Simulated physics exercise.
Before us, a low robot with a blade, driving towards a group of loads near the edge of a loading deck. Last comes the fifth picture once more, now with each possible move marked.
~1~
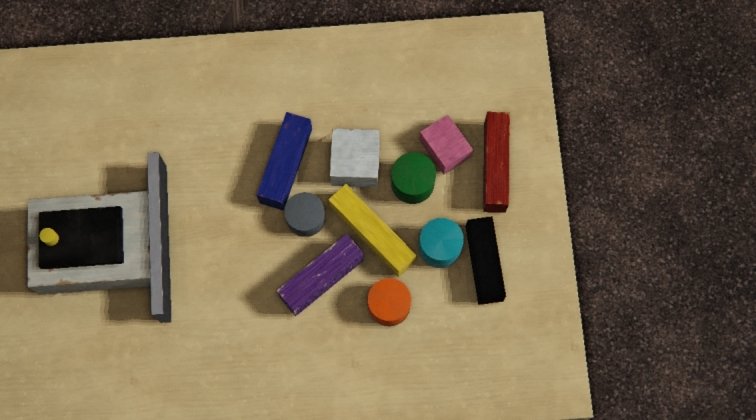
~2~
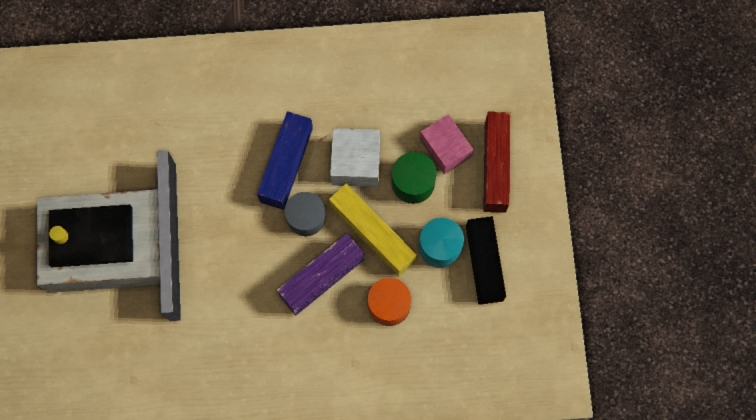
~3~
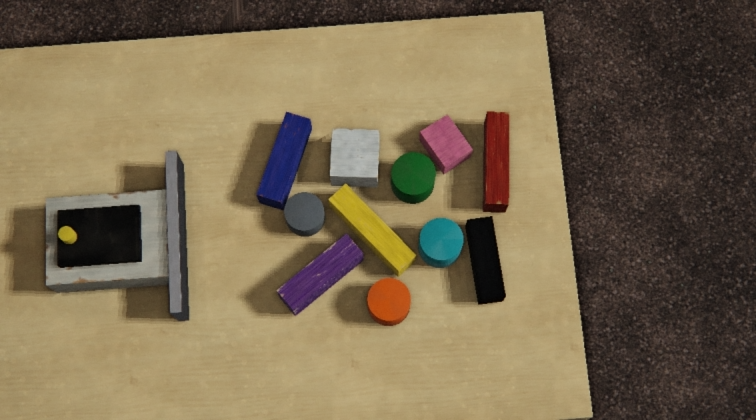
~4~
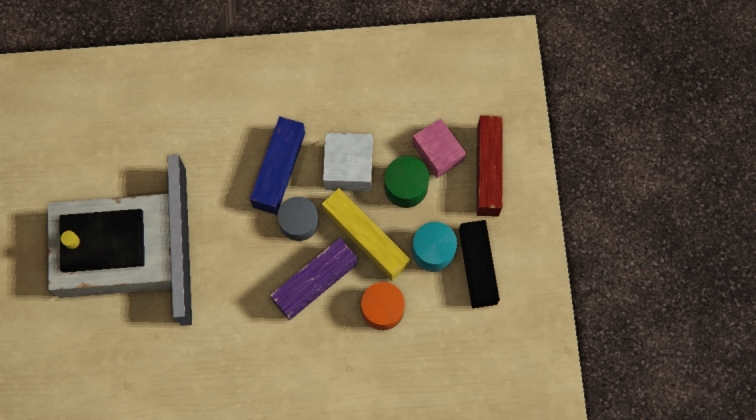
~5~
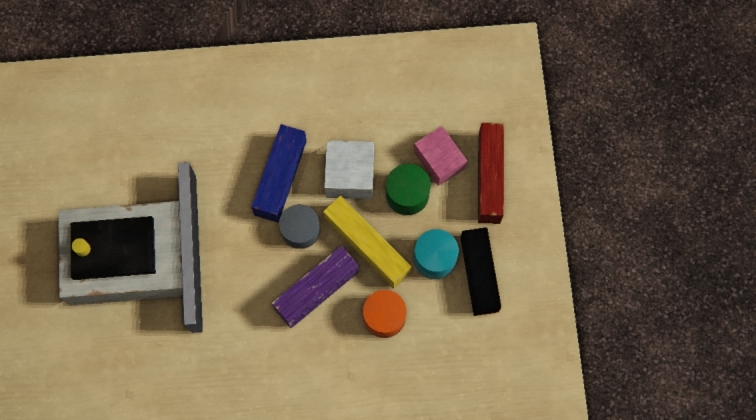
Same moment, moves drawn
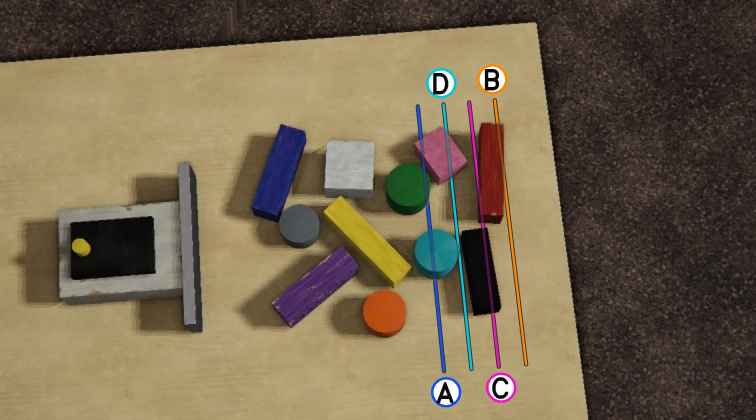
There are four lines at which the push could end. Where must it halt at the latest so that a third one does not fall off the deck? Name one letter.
Up to line D.
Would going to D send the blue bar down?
By then, no.
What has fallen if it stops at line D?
The red bar goes over.
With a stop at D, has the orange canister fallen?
No.
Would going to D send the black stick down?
By then, no.
On the marked copy, A at (430, 234); B at (510, 228); C at (484, 230); D at (457, 232).
Taking D. A third of the way, robot (216, 239); blue bar (300, 167); purple bar (335, 282).
Two thirds of the way, robot (313, 232); red bar (508, 177); black stick (499, 273).
When it is over, robot (388, 226); red bar over the edge; black stick (563, 272); one fallen.
As for the rest, A is within the limit but short; B drops five; C drops five.
